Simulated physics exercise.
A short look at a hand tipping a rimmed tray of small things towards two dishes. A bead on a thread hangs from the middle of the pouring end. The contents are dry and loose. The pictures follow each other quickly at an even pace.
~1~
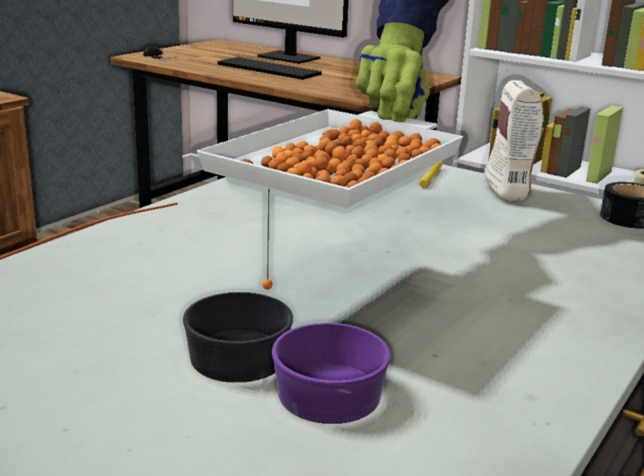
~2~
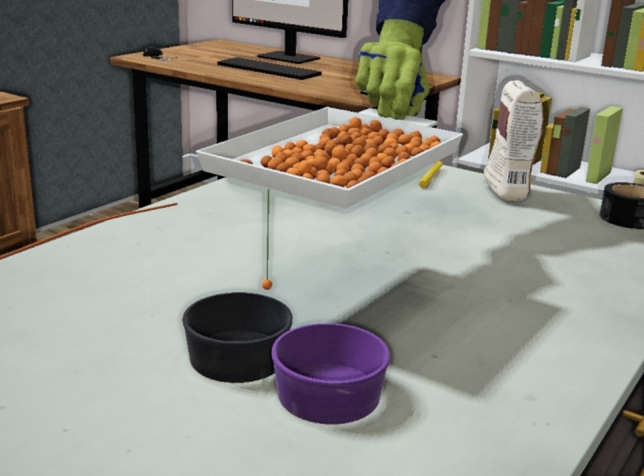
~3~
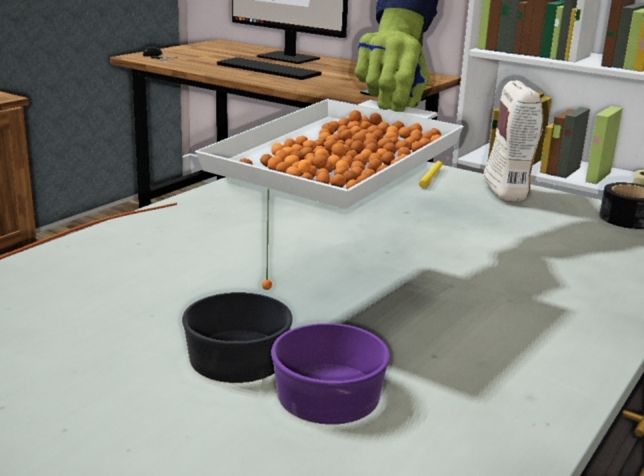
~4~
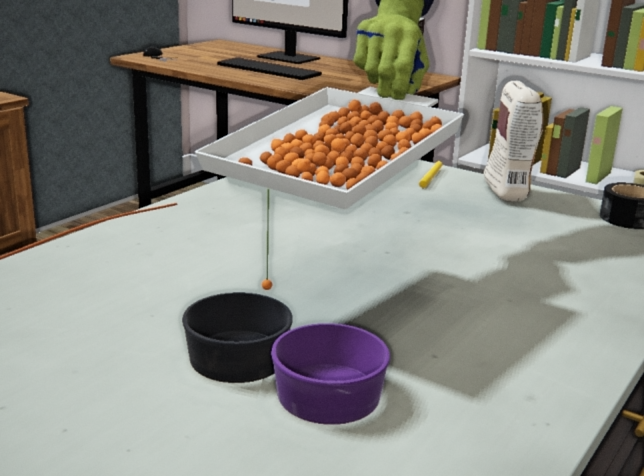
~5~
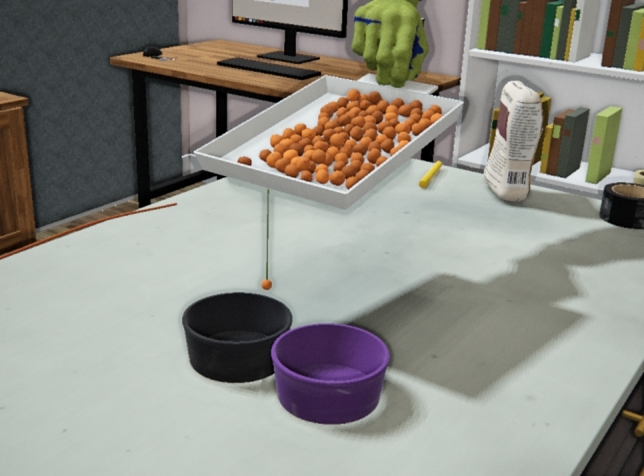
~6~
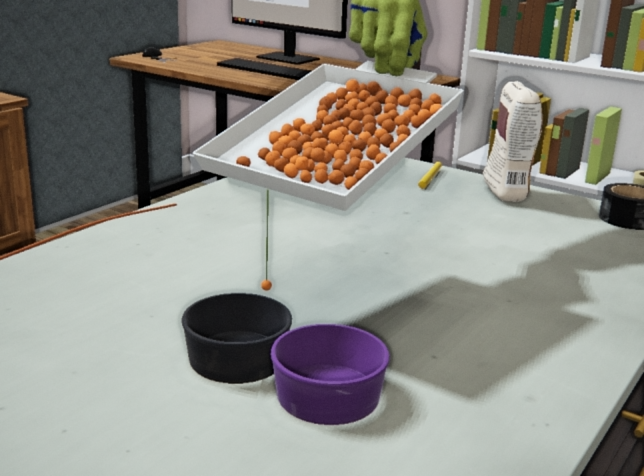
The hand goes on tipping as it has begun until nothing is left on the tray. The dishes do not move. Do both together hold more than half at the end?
The two hold over half of the load.
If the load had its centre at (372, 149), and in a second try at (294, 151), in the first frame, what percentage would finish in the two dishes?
Near 70 % and 60 %.
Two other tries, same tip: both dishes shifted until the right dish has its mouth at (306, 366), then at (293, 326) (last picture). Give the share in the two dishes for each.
About 70 and 50 per cent.
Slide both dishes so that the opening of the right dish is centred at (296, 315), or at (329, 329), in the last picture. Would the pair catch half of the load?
First below a half, then under half.
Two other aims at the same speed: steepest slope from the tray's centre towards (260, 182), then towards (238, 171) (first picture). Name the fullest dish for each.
First the left dish, then left.
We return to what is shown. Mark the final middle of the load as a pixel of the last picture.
Near (230, 358).
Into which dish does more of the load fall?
It is the dish on the left.
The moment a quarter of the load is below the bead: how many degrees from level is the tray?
Roughly 110°.
Soon after the last picture, tray tipped steeply; all on the tray.
A little later, tray tipped past a quarter turn; most on the tray; a small part in the air.
Later still, tray tipped past a quarter turn; about a quarter in the right dish; about half in the left dish; about a third outside both.
At rest, tray tipped past a quarter turn; about a quarter in the right dish; about half in the left dish; about a third outside both.
